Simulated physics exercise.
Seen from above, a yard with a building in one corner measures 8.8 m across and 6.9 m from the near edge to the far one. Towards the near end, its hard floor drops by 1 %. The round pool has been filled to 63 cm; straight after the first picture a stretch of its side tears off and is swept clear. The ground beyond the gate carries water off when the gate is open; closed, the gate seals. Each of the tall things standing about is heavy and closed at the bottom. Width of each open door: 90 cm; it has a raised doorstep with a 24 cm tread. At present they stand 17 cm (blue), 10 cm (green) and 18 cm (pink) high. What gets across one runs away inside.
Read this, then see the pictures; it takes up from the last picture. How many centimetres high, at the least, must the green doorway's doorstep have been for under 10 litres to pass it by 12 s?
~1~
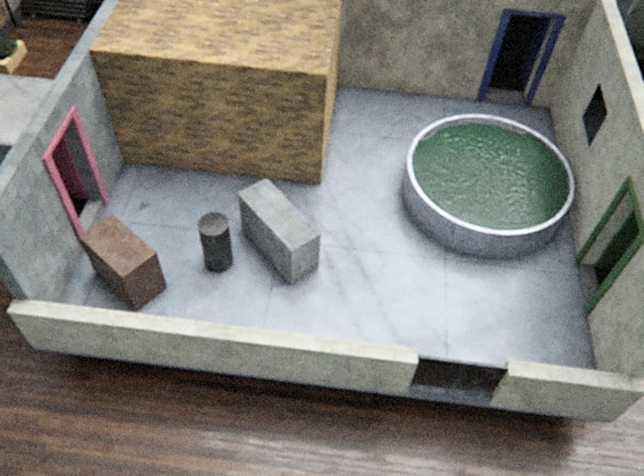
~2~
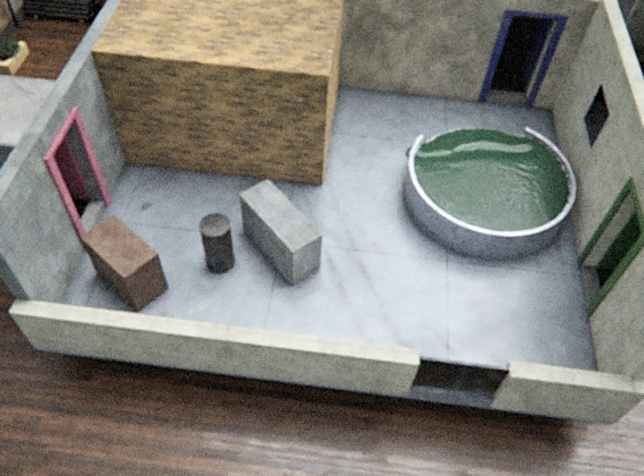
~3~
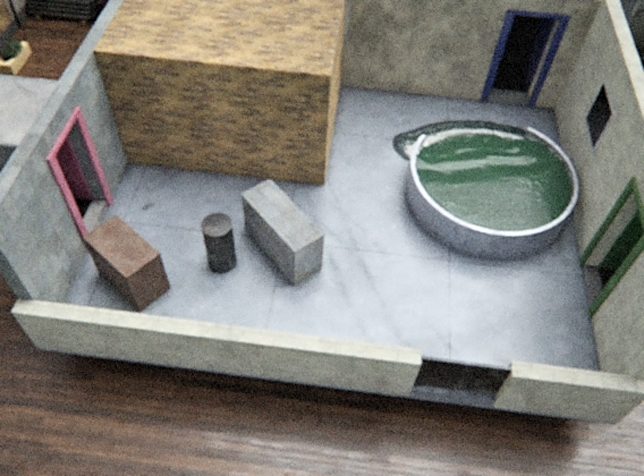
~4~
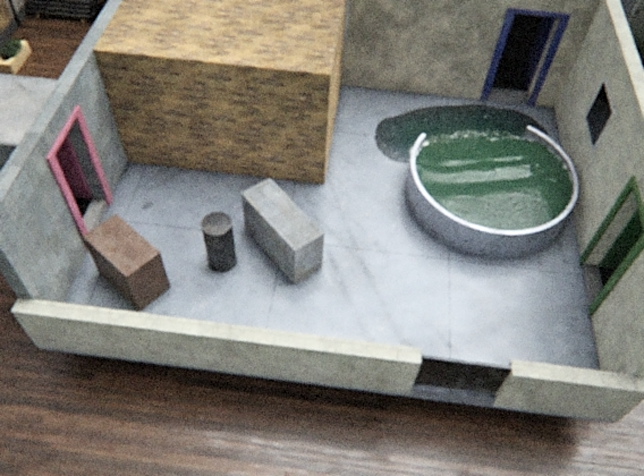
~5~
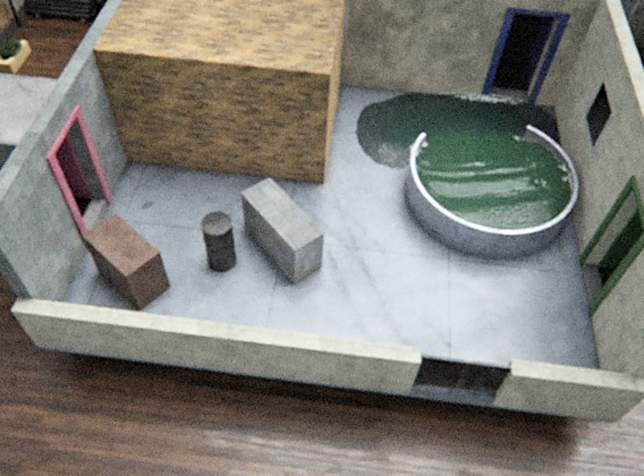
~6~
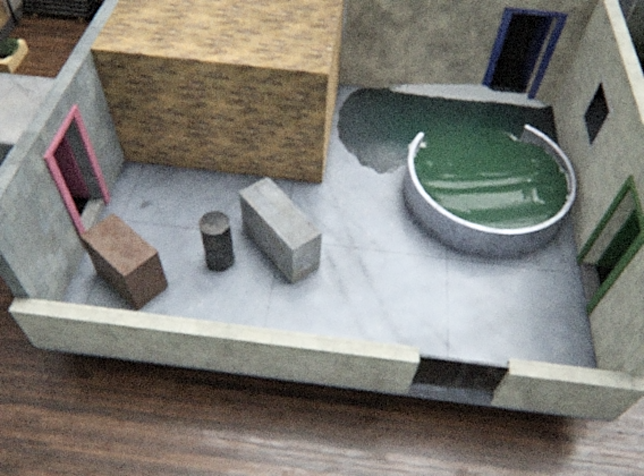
About 14.5 cm.
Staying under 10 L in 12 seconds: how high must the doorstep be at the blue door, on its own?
The blue door needs around 33 cm.
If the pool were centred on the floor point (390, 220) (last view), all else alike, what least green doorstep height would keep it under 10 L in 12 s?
About 9.5 centimetres.
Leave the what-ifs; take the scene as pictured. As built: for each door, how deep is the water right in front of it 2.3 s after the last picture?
In cm: Blue 28, green 0, pink 0.
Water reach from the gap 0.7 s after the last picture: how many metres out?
The front sits around 3.0 m out.
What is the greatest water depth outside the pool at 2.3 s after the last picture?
43 cm.
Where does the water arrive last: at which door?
Answer: The pink door.
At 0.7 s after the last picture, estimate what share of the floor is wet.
Some 20 per cent is wet.
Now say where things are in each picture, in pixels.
In the first picture, still water, 63 cm deep, in the round pool at (489, 172); the green door at (606, 253) is dry.
In the second picture, the gap is on the far side, the front 0.3 m out at a hidden place; the back of the round pool holds 63 cm.
In the third picture, water pours out on the far side and has run 0.7 m, to (399, 139); about 10 cm deep outside, 63 cm at the back.
In the fourth picture, water pours out on the far side and has run 1.2 m, to (383, 124); about 8 cm deep outside, 63 cm at the back.
In the fifth picture, the front is at (370, 108), 1.8 m from the gap on the far side; 6.4 m2 of floor is wet, 63 cm left at the back.
In the sixth picture, the gap is on the far side, the front 2.3 m out at (368, 90); the back of the round pool holds 63 cm; the green door at (607, 252), 3.9 m from the gap, is still 3.2 m from the nearest water.
Then, 0.7 s after the last picture water covers 20 % of the floor, deepest (46 cm) near (347, 86); it has not reached the green door.
Then, 2.3 s after the last picture water covers 35 % of the floor, deepest (43 cm) near (347, 86); it has not reached the green door.
Then, 11.3 s after the last picture water covers 100 % of the floor, deepest (16 cm) near (351, 365); 14 cm at the green door, 45 litres in over its 10 cm doorstep.
At the green door as built, the water peaked near 18 cm, 9.5 s after the last picture.
With a doorstep of 13 cm, 18 litres would have come in within the 12 s; with 18 cm, 1 litre. So under 10 litres takes about 14.5 cm.
